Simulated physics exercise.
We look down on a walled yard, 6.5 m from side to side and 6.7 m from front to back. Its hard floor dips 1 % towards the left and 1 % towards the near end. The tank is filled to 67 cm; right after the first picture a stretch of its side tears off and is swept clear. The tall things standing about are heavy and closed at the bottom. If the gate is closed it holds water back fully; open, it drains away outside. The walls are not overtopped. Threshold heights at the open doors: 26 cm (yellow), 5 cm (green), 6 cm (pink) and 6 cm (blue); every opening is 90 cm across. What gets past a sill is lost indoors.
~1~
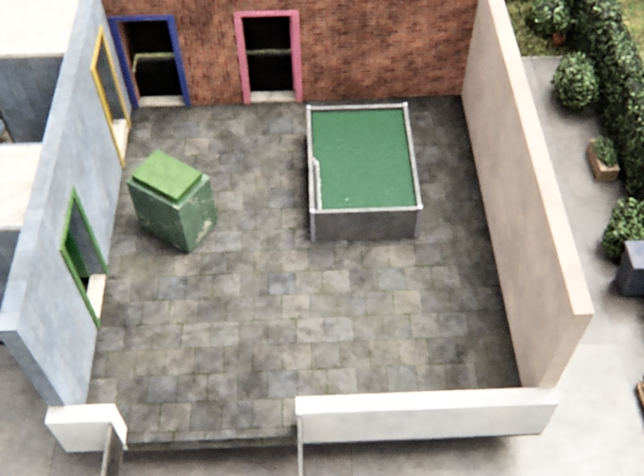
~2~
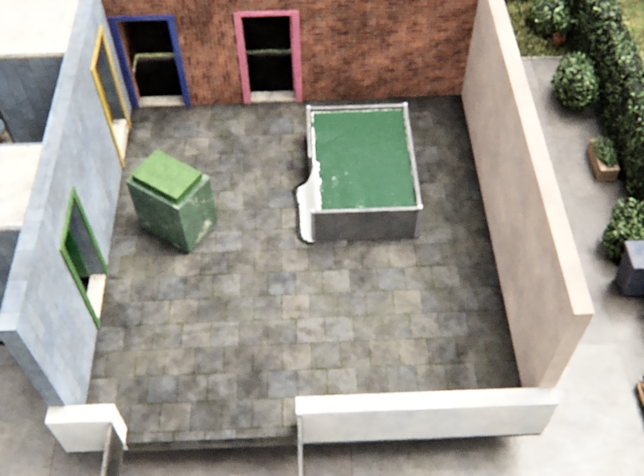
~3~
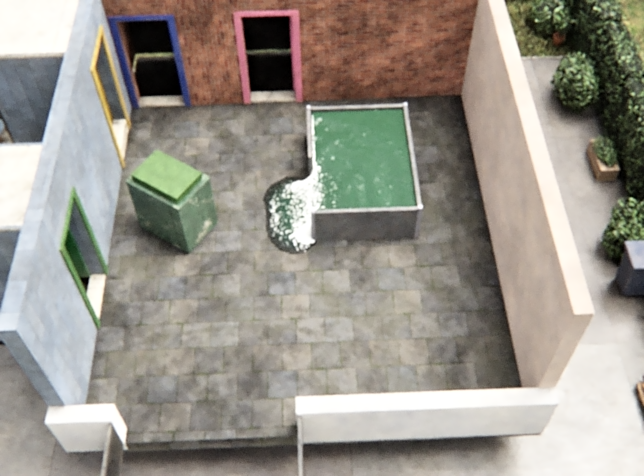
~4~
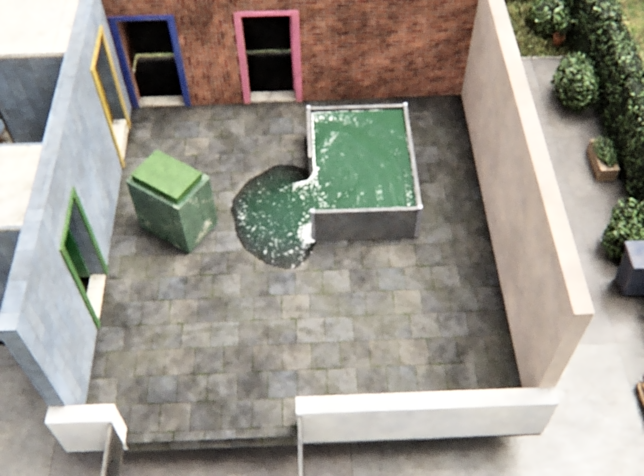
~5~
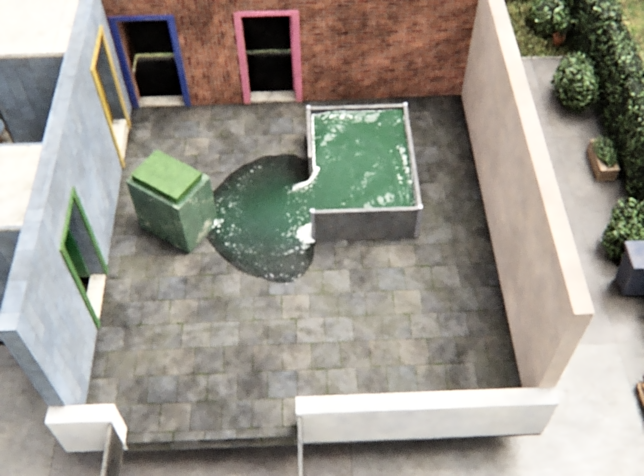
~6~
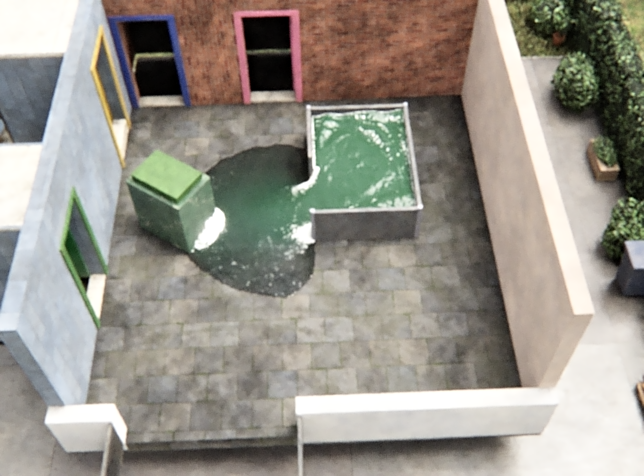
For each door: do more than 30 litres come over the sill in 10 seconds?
Door by door: At the yellow door it stays under the limit; at the green door it goes over the limit; at the pink door it does not reach the limit; at the blue door it exceeds the limit.
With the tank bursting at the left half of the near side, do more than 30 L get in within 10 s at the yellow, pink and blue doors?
Against that limit: Yellow below, pink under, blue not over.
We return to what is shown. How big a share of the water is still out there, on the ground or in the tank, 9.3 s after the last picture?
About 54 per cent.
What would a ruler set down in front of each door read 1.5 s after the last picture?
In cm: Yellow 25, green 9, pink 0, blue 12.
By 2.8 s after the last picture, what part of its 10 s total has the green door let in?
About 45 per cent.
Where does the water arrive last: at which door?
It is the pink one.
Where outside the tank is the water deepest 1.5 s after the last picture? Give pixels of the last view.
Around (83, 429).
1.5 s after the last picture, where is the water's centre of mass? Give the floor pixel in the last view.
At about (277, 212).
Then, 0.7 s after the last picture water covers 25 % of the floor and is deepest (38 cm) near (217, 227); yellow door not reached, green door 6 cm at the sill, 0 L in, pink door not reached, blue door not reached.
Then, 1.5 s after the last picture water covers 40 % of the floor and is deepest (46 cm) near (83, 429); yellow door 25 cm at the sill, 0 L in, green door 9 cm at the sill, 26 L in, pink door not reached, blue door 12 cm at the sill, 3 L in.
Then, 2.8 s after the last picture water covers 45 % of the floor and is deepest (25 cm) near (83, 429); yellow door 20 cm at the sill, 0 L in, green door 11 cm at the sill, 80 L in, pink door not reached, blue door 19 cm at the sill, 115 L in.
Then, 5.3 s after the last picture water covers 55 % of the floor and is deepest (15 cm) near (83, 429); yellow door 12 cm at the sill, 0 L in, green door 12 cm at the sill, 129 L in, pink door 3 cm at the sill, 0 L in, blue door 12 cm at the sill, 249 L in.
Then, 9.3 s after the last picture water covers 65 % of the floor and is deepest (10 cm) near (83, 429); yellow door 7 cm at the sill, 0 L in, green door 6 cm at the sill, 172 L in, pink door 2 cm at the sill, 0 L in, blue door 5 cm at the sill, 281 L in.
